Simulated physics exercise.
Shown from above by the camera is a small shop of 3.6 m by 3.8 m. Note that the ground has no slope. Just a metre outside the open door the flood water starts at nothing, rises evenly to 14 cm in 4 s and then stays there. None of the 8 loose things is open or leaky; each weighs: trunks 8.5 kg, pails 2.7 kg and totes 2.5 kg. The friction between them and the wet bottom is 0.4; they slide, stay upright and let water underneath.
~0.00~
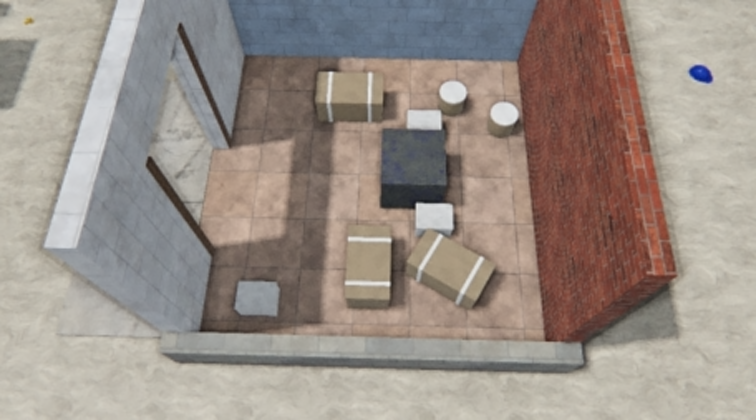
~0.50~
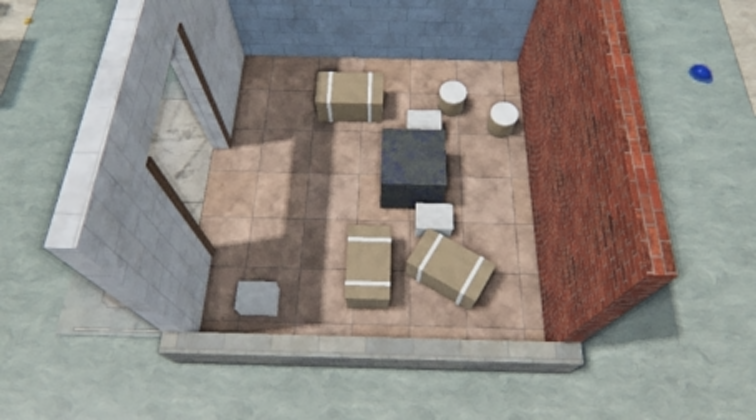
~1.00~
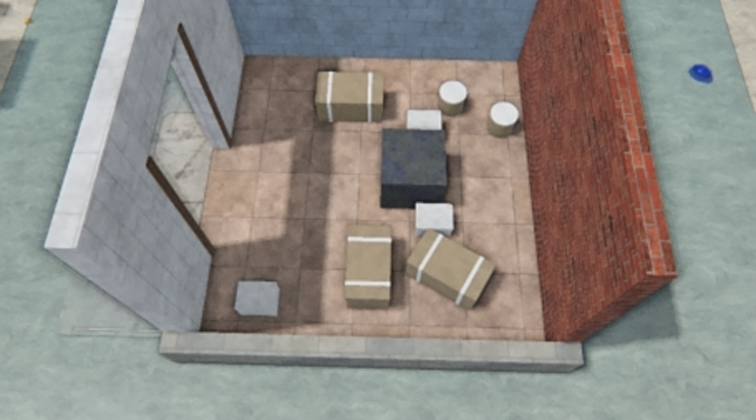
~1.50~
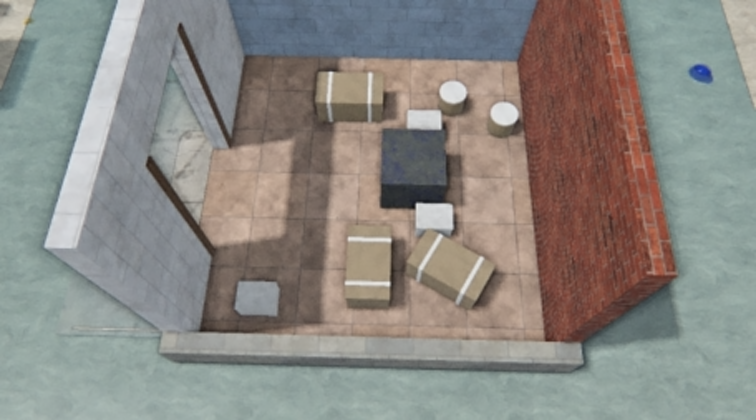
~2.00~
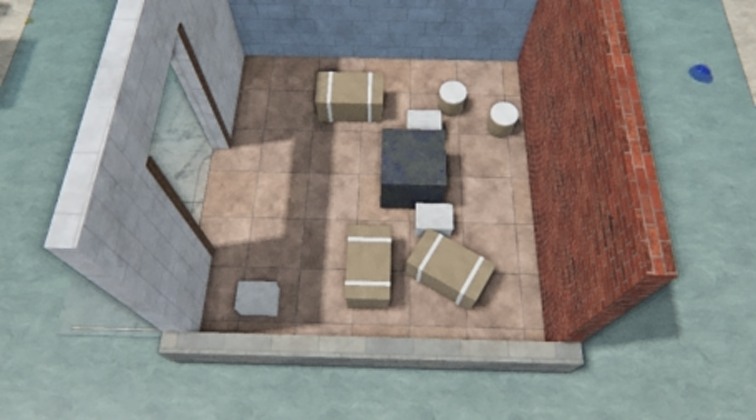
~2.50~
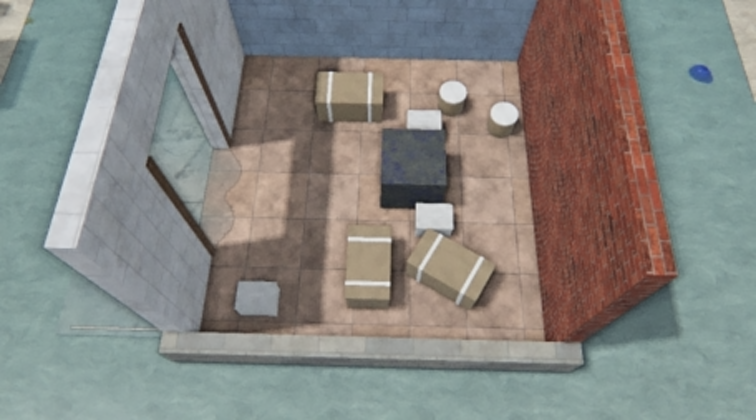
A small roofless shop standing as shallow water spreads over the ground outside and starts seeping through the left doorway, boxes inside unmoved.
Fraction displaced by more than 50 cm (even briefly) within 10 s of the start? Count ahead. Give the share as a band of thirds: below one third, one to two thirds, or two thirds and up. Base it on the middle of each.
The moved part is two thirds or larger.
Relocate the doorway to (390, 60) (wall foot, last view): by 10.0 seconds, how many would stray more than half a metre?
Then it comes to 4.
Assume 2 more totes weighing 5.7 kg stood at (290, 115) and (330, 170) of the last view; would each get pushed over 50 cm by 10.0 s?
Well, the first one stays under the mark, and the second tops the mark.
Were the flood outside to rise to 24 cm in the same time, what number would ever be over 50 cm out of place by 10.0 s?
Then the count would be 7.
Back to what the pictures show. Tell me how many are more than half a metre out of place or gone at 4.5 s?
By my reckoning, 0.
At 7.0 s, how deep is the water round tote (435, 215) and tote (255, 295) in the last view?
First about 2 cm, second about 2 cm.
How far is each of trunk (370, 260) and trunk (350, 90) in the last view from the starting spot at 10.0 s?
In turn: 120 cm, 100 cm.
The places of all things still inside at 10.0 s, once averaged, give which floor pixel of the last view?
Mean position approx. (427, 174).
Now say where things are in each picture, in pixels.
A trunk at (369, 261) rests on the ground; a pail at (453, 92) rests on the ground; 0.0 m2 under water; 0 of 8 have shifted, in the first picture.
A trunk at (369, 261), on the bottom; a pail at (453, 92) rests on the ground; 0.0 m2 under water; 0 of 8 have shifted, in the second picture.
A trunk at (369, 261) rests on the ground; a pail at (453, 92) rests on the ground; water covers 0.0 m2; 0 of 8 have shifted, in the third picture.
A trunk at (369, 261) rests on the ground; a pail at (453, 92) rests on the ground; 0.0 m2 under water; 0 of 8 have shifted, in the fourth picture.
A trunk at (369, 261) rests on the ground; a pail at (453, 92) rests on the ground; 0.0 m2 under water; 0 of 8 have shifted, in the fifth picture.
A trunk at (369, 261) rests on the ground; a pail at (453, 92) rests on the ground; 0.1 m2 under water; 0 of 8 have shifted, in the sixth picture.
After 3.5 s 0 of 8 are over 50 cm from their spots; 0 afloat.
After 4.5 s 0 of 8 are over 50 cm from their spots; 0 afloat.
After 7.0 s 3 of 8 are over 50 cm from their spots; 2 afloat.
After 10.0 s 5 of 8 are over 50 cm from their spots, and 6 have been at some point; 8 afloat.
